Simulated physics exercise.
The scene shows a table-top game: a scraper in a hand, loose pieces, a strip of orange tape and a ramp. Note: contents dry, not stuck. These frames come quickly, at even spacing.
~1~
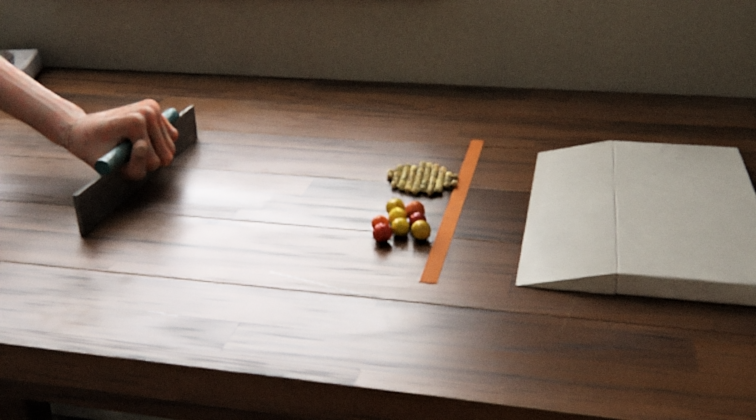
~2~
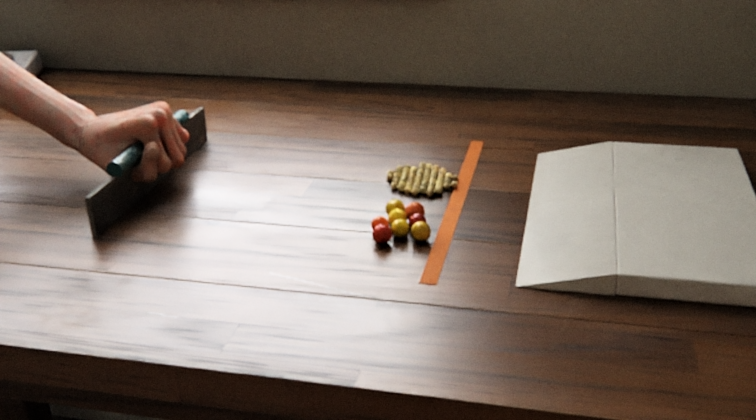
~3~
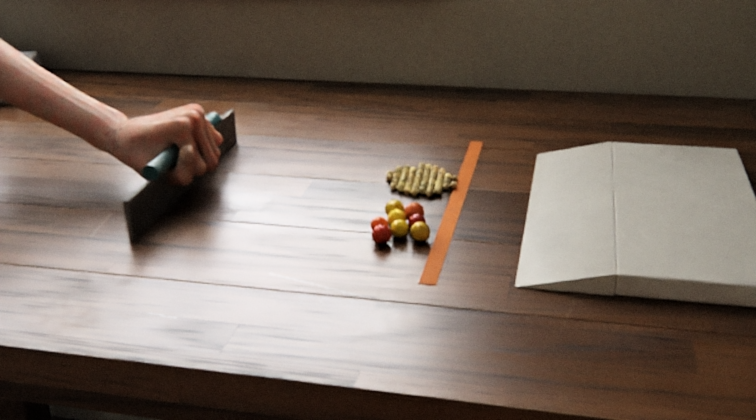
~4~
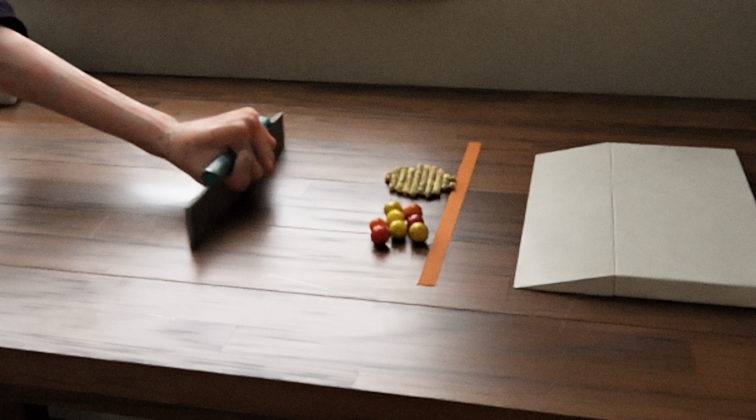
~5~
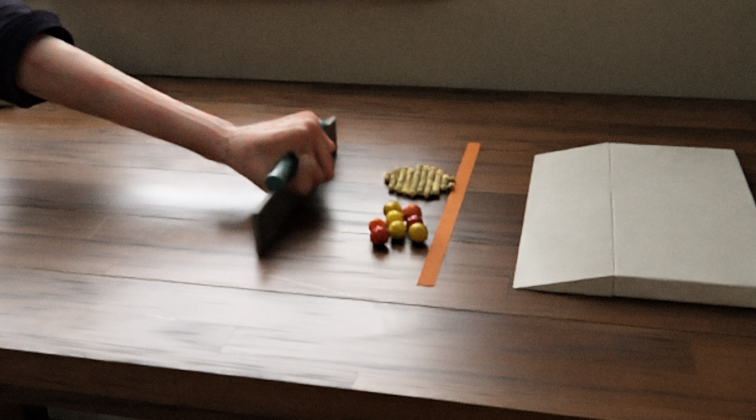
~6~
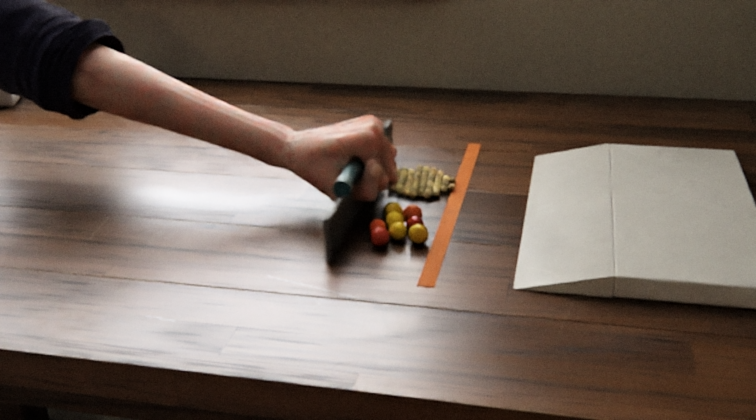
The video shows a hand sliding a scraper rightward across a wooden table, slowly at first and then faster, until it is close beside a cluster of red and yellow balls and a yellowish pile near an orange strip.
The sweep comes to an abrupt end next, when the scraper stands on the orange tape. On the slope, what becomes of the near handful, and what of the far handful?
In the end, the near handful gets some over the top; the far handful gets some over the top.
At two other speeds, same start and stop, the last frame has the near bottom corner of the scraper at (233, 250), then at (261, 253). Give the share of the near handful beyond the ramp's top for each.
Lab note: Try 1 90 in a hundred, try 2 100 in a hundred.
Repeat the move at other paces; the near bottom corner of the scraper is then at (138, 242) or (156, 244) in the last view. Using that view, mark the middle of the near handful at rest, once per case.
Lab note: Resting centre (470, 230) for the first pace, (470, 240) for the second.
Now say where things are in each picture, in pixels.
In the first picture, scraper at (88, 206), at rest; orange tape at (476, 146); top of the ramp at (617, 262); near handful at (398, 217), a few glass marbles; far handful at (419, 177), some soya beans.
In the second picture, scraper at (101, 208); far handful at (419, 178).
In the third picture, scraper at (138, 211); near handful at (397, 219).
In the fourth picture, scraper at (197, 217); far handful at (417, 179).
In the fifth picture, scraper at (264, 223); near handful at (395, 220).
In the sixth picture, scraper at (333, 230); orange tape at (473, 150); top of the ramp at (614, 265); near handful at (395, 221); far handful at (416, 181).
Then, 0.06 s past the last view, scraper still moving, near (429, 167); near handful all short of the ramp; far handful all short of the ramp.
Then, 0.14 s past the last view, scraper stopped at the orange tape; near handful most on the ramp, about a quarter short of the ramp; far handful about a third on the ramp, about two thirds short of the ramp.
Then, 0.42 s past the last view, scraper stopped at the orange tape; near handful all past the top; far handful nearly all past the top, a stray few on the ramp.
Finally, scraper stopped at the orange tape; near handful all past the top; far handful nearly all past the top, a stray few short of the ramp.
